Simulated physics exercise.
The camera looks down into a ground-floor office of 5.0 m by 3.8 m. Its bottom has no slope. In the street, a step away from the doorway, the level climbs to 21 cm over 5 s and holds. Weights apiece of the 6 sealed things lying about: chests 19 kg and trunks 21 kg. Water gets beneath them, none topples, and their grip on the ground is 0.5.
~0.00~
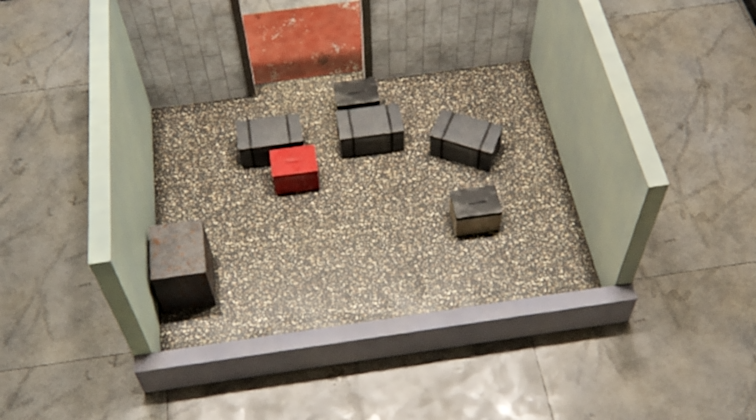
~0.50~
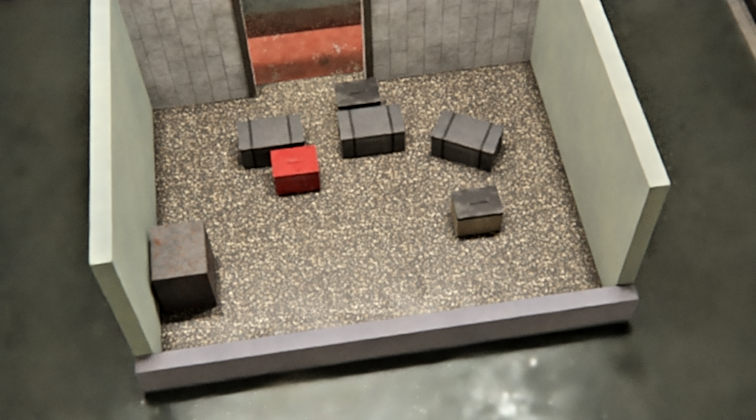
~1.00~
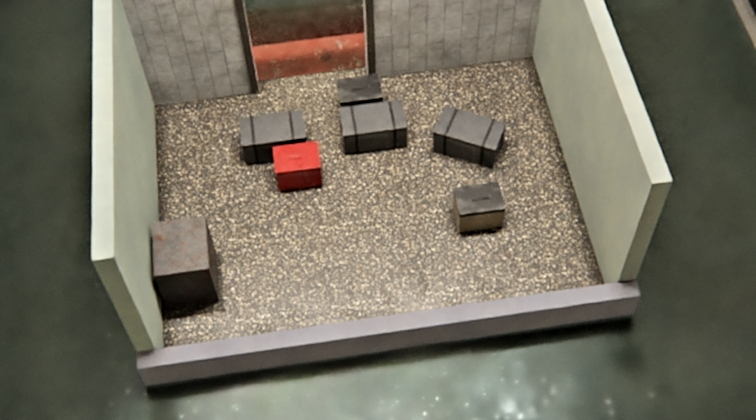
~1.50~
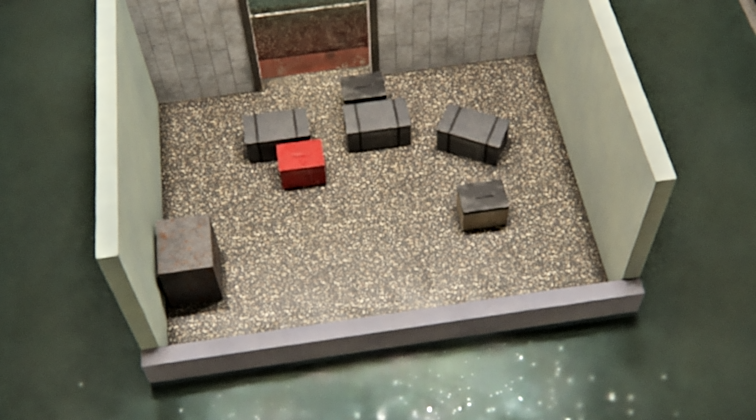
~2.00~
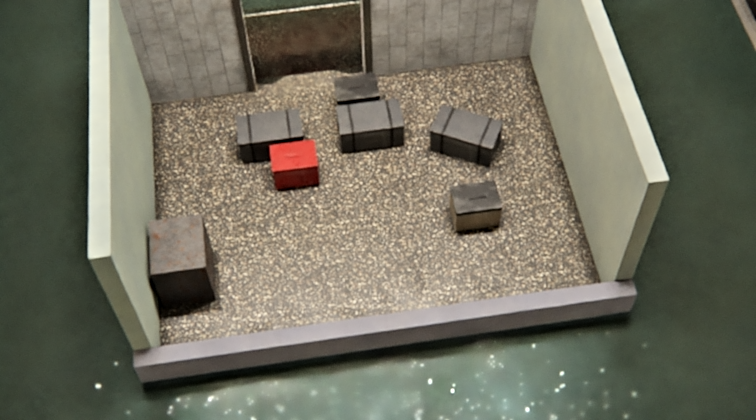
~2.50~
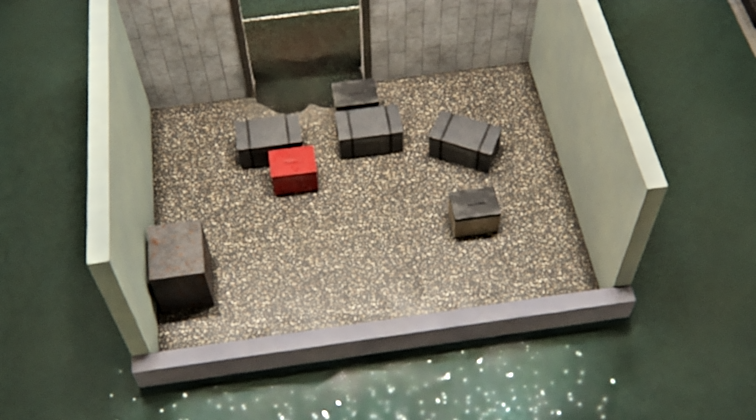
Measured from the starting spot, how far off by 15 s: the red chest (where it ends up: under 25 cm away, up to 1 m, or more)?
The red chest gets carried off.
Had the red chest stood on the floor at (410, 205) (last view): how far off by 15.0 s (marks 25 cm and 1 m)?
It is nudged along.
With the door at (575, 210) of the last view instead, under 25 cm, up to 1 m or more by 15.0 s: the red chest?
In that case the red chest ends far away.
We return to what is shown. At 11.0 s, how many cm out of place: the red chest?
Roughly 200 cm by then.
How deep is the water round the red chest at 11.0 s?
About 14 cm.
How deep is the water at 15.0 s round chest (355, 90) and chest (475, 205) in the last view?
Roughly 14 and 9 cm.
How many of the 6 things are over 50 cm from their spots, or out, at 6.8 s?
By then 2.
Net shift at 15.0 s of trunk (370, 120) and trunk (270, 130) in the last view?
In that order: 60 cm, 250 cm.
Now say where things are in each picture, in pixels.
The red chest at (293, 160), on the bottom; 0.0 m2 under water; 0 of 6 have shifted, in the first picture.
The red chest at (294, 161), on the bottom; 0.0 m2 under water; 0 of 6 have shifted, in the second picture.
The red chest at (297, 157), on the bottom; water covers 0.0 m2; 0 of 6 have shifted, in the third picture.
The red chest at (300, 155), on the bottom; 0.0 m2 under water; 0 of 6 have shifted, in the fourth picture.
The red chest at (293, 155) rests on the ground; 0.0 m2 under water; 0 of 6 have shifted, in the fifth picture.
The red chest at (292, 161), on the bottom; water covers 0.3 m2; 0 of 6 have shifted, in the sixth picture.
After 3.5 s the red chest is near (292, 161), 0.0 m from its start, aground; 0 afloat.
After 6.8 s the red chest is near (292, 217), 0.8 m from its start, aground; 0 afloat.
After 11.0 s the red chest is near (322, 292), 1.9 m from its start, afloat; 2 afloat.
After 15.0 s the red chest is near (558, 197), 3.2 m from its start, afloat; 6 afloat.
